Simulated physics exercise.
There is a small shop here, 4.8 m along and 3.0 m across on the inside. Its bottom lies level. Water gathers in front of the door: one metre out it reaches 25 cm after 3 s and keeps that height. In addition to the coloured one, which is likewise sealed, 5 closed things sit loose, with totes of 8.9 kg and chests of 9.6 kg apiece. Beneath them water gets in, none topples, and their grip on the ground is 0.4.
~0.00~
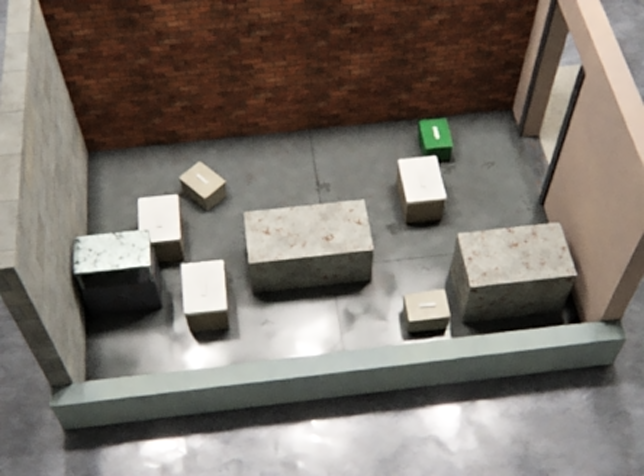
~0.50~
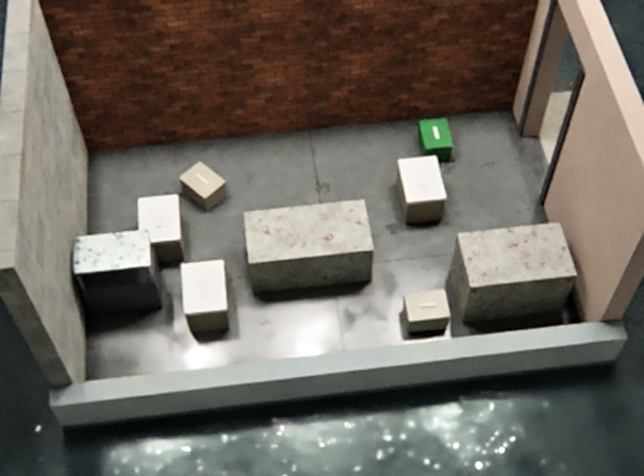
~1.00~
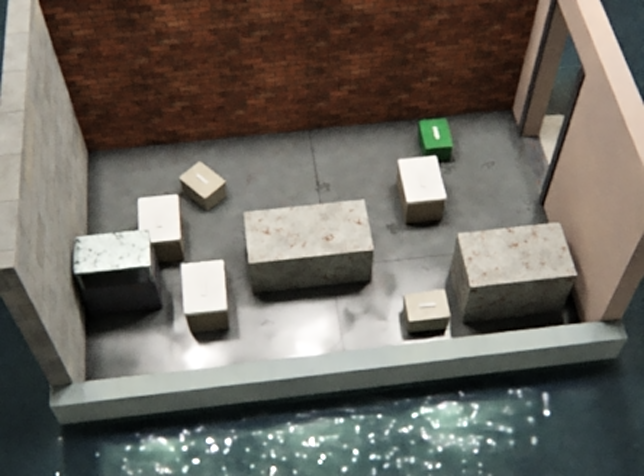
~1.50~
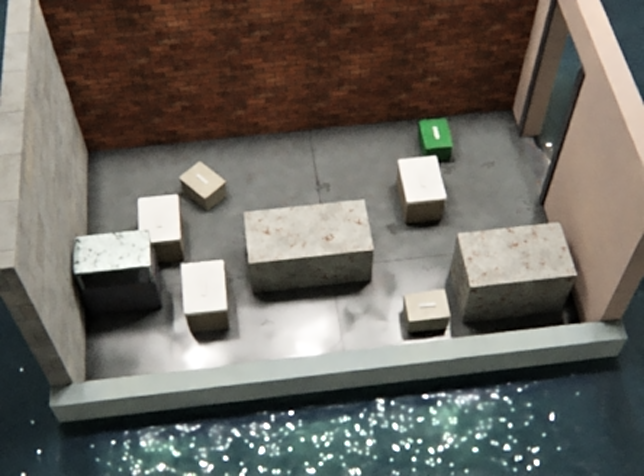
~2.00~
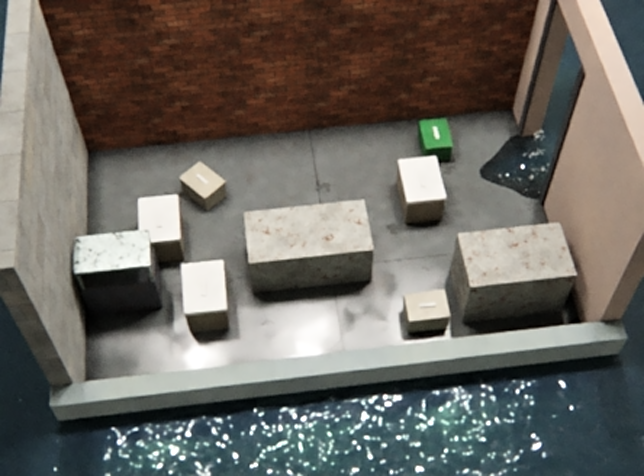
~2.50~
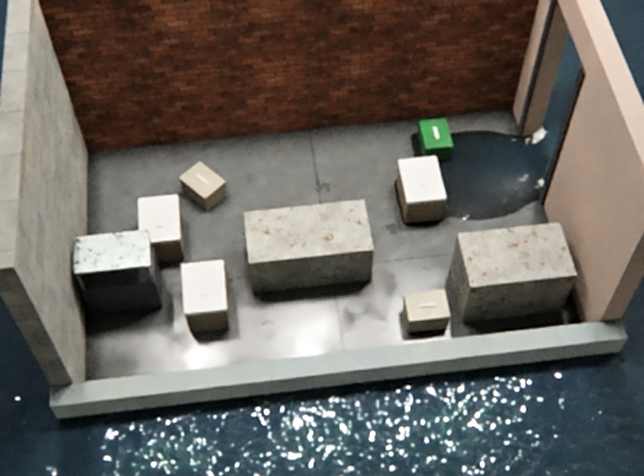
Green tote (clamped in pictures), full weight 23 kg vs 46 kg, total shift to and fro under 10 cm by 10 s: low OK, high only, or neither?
High only.
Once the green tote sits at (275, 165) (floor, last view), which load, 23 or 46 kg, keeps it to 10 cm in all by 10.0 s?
Result: Heavy passes, light fails.
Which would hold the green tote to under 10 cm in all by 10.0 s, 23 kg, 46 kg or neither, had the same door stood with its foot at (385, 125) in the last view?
If so, even the lighter mass works.
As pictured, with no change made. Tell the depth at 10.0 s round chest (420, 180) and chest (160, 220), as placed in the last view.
Some 13 cm at the first, some 14 cm at the second.
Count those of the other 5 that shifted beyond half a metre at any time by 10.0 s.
It works out to 4.
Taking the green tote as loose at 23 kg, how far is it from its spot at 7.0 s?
80 cm.
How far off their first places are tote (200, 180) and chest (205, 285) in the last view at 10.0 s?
In that order: 100 cm, 50 cm.
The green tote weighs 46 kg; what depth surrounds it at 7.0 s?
About 8 cm.
After 3.5 s the green tote would be 2 cm from its start with 23 kg and 0 cm from its start with 46 kg; 8 cm of water round it then.
After 4.5 s the green tote would be 34 cm from its start with 23 kg and 0 cm from its start with 46 kg; 8 cm of water round it then.
After 7.0 s the green tote would be 81 cm from its start with 23 kg and 0 cm from its start with 46 kg; 8 cm of water round it then.
After 10.0 s the green tote would be 137 cm from its start with 23 kg and 0 cm from its start with 46 kg; 8 cm of water round it then.
